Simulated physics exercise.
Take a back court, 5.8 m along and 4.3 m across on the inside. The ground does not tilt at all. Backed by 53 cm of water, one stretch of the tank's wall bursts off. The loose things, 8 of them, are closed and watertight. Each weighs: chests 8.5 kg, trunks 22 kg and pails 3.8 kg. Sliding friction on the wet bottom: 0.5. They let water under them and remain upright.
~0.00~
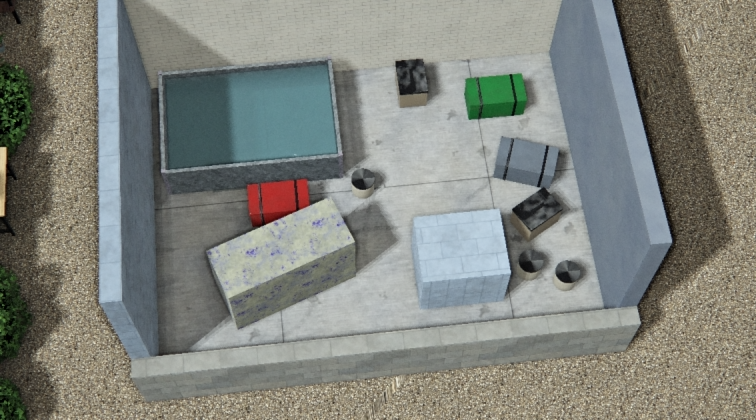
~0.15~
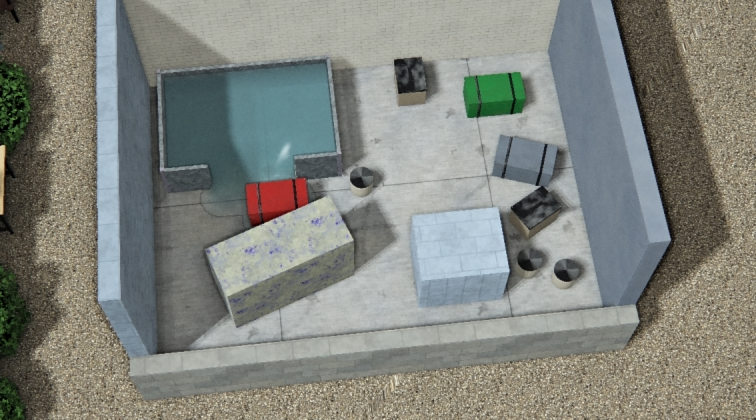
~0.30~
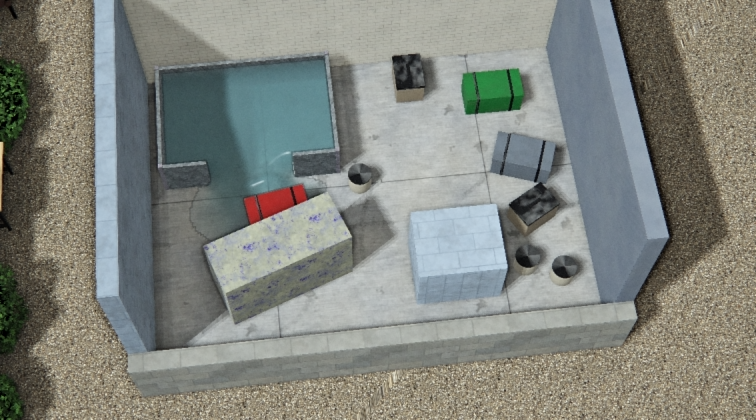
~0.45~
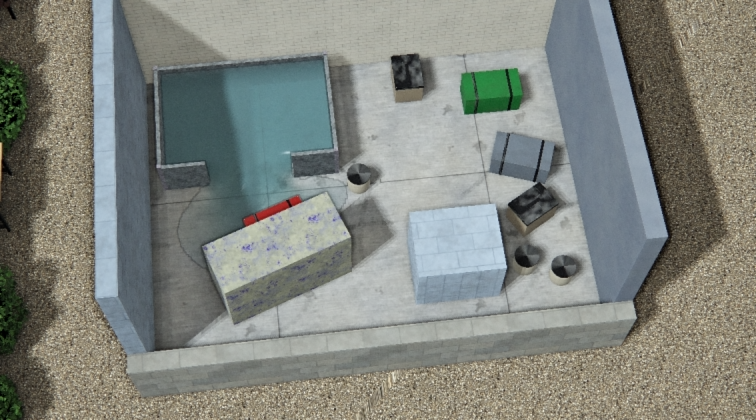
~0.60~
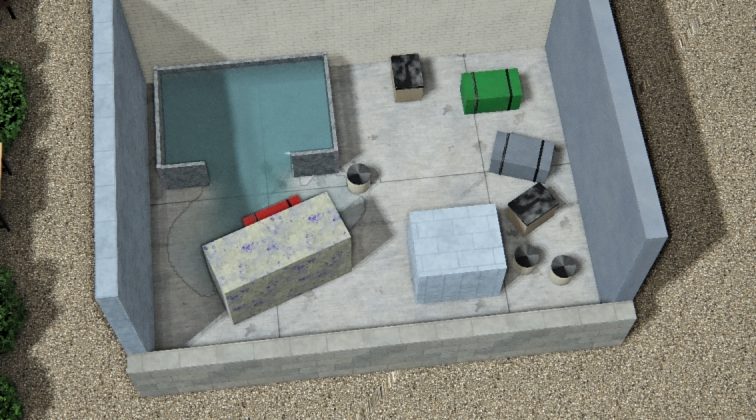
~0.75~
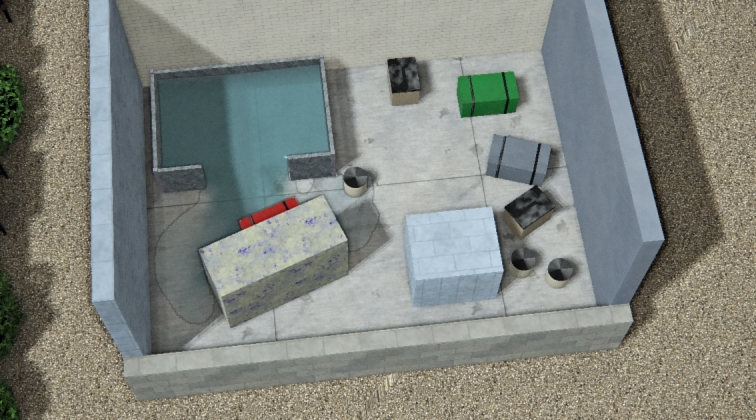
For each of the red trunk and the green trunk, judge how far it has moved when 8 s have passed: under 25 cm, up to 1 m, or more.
Red trunk: Moved far; green trunk: Moved a little.
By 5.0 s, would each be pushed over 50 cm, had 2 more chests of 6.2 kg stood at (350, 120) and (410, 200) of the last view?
So it goes behind the line, then across the line.
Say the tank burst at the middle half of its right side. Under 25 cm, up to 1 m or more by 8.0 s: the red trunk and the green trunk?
In that case the red trunk does not really move while the green trunk winds up well away.
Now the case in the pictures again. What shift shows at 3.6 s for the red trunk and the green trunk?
By then roughly 250 cm and 0 cm, respectively.
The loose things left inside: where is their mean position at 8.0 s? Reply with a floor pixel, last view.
Centred roughly on (465, 151).
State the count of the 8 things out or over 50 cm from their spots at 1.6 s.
Tally: 0.
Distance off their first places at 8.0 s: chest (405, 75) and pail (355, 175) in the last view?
In that order: 40 cm, 120 cm.
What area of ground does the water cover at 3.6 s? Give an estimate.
Somewhere about 19 m2, give or take.
After 1.6 s the red trunk is near (302, 204), 0.5 m from its start, afloat; the green trunk is near (489, 87), 0.0 m from its start, aground; 1 afloat.
After 3.6 s the red trunk is near (463, 137), 2.7 m from its start, aground; the green trunk is near (489, 87), 0.0 m from its start, aground; 0 afloat.
After 5.6 s the red trunk is near (496, 122), 3.3 m from its start, afloat; the green trunk is near (491, 74), 0.2 m from its start, aground; 6 afloat.
After 8.0 s the red trunk is near (512, 96), 3.6 m from its start, afloat; the green trunk is near (491, 55), 0.5 m from its start, afloat; 8 afloat.
